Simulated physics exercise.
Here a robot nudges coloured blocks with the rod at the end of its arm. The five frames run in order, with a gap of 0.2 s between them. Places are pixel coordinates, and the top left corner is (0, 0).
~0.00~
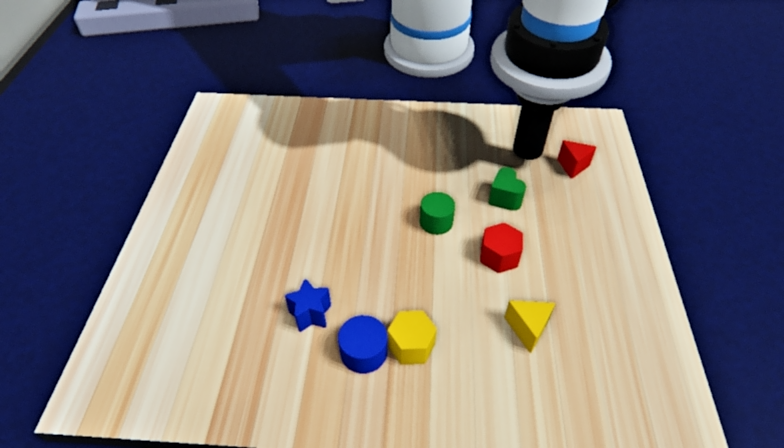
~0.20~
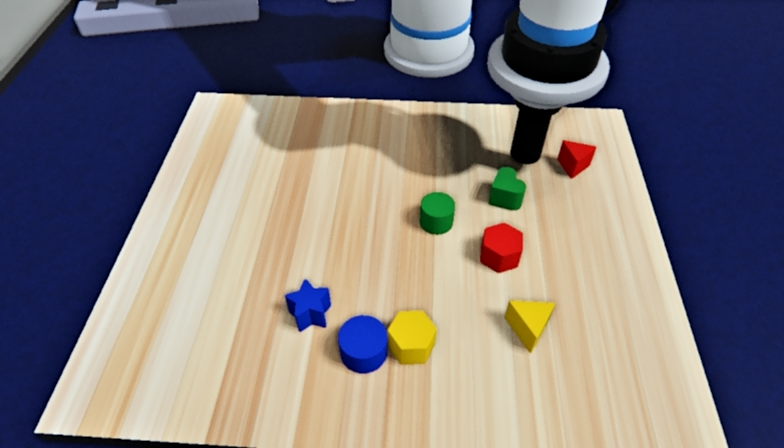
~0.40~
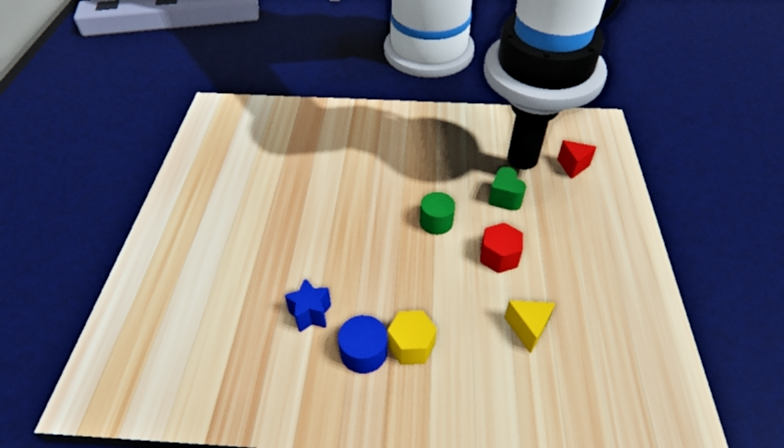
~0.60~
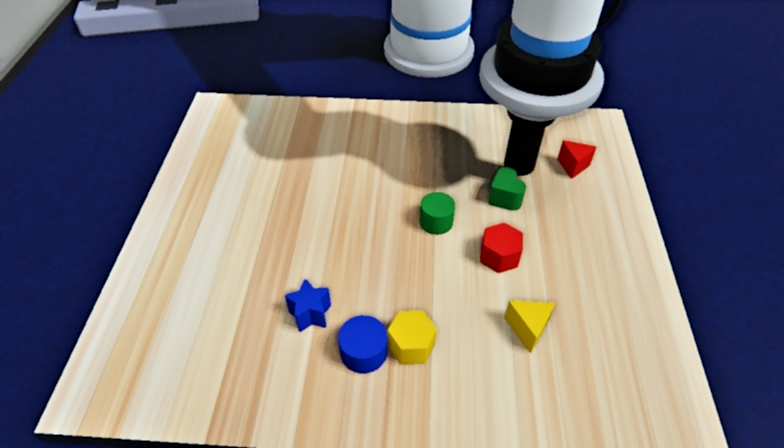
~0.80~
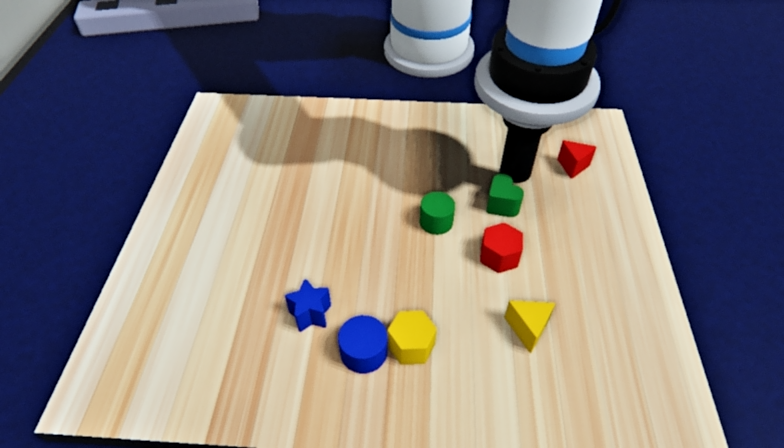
The clip opens on a wooden board scattered with red, green, blue and yellow blocks, a robot arm's black rod standing near its upper right. The rod slides slowly down and slightly left toward the green heart block, then nudges it a little nearer the red hexagon, while the other blocks stay still.
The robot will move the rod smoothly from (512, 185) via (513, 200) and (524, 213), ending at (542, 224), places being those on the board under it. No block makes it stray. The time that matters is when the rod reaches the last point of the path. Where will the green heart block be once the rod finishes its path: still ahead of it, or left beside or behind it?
By then it is beside or behind the rod.
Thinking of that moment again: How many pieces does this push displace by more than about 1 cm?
One block shifts.
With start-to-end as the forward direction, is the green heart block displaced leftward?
I'd say no.
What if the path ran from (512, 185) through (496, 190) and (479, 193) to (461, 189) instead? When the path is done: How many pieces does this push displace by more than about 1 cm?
One block moves more than 1 cm.
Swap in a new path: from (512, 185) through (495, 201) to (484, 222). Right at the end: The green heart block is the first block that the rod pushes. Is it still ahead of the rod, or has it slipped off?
My prediction: In front.
What follows on the original path. Halfway along, rod at (520, 195); green heart block at (499, 200).
At the end, rod at (546, 211); red hexagon not moved; green heart block at (499, 201).
